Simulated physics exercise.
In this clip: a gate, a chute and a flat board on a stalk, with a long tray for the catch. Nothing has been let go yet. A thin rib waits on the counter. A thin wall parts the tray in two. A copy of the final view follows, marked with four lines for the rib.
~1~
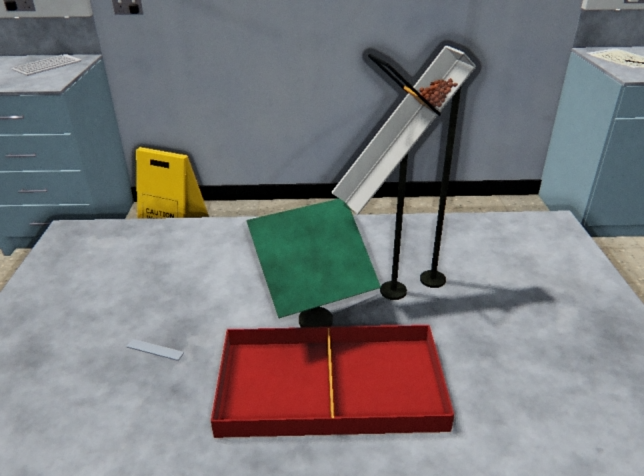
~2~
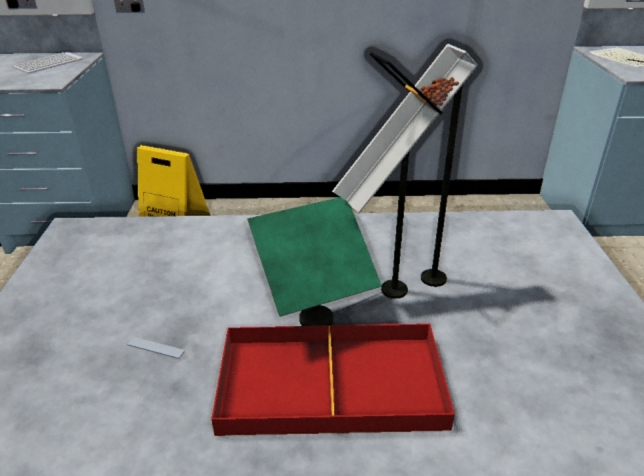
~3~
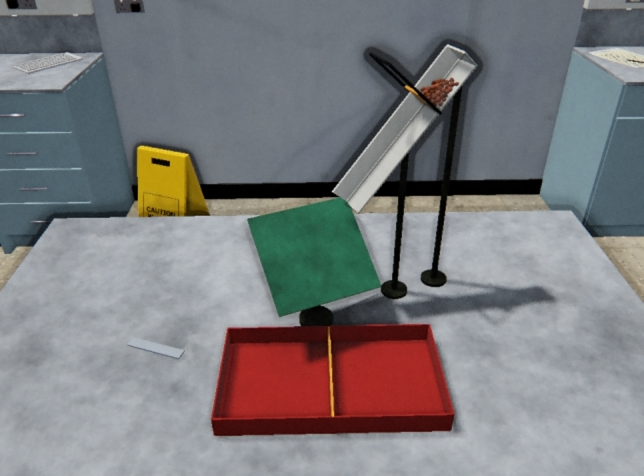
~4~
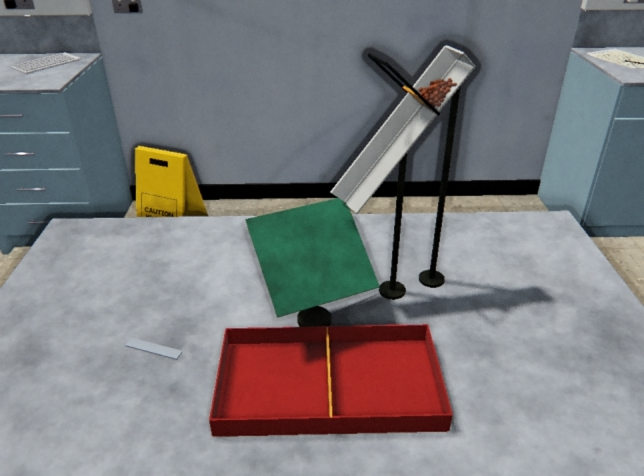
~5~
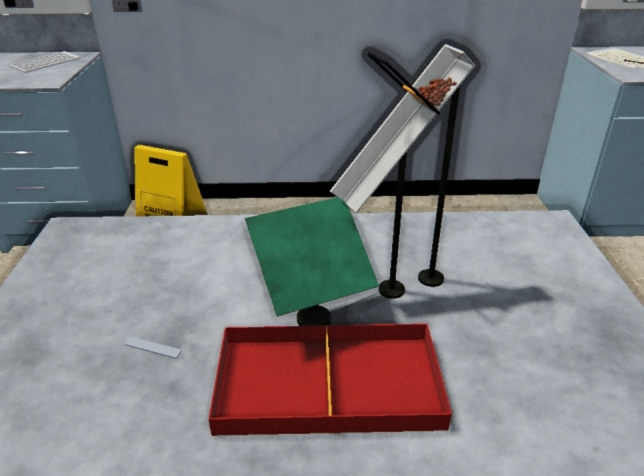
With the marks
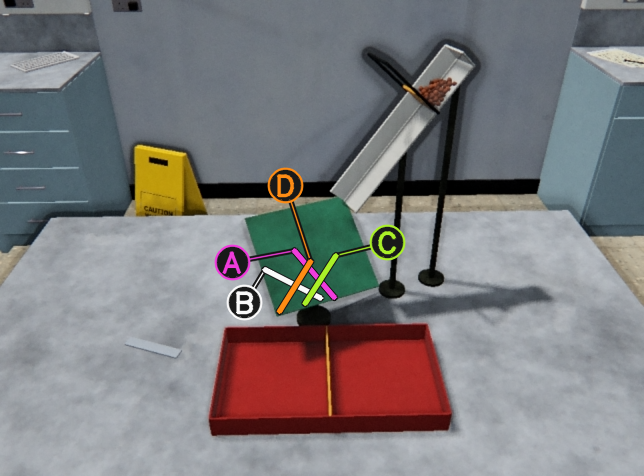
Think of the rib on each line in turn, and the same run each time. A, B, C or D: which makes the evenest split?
Go for D.
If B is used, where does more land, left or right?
The right half.
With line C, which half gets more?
More lands on the left.
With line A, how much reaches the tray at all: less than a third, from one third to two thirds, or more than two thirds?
It is more than two thirds.
On the marked copy, line A from (294, 250) to (334, 297); line B from (264, 269) to (320, 298); line C from (335, 255) to (305, 303); line D from (310, 261) to (279, 311).
With A, of what is caught, a stray few in the left half, nearly all in the right.
With B, of what is caught, a stray few in the left half, nearly all in the right.
With C, of what is caught, nearly all in the left half, a small part in the right.
With D, of what is caught, about two thirds in the left half, about a third in the right.
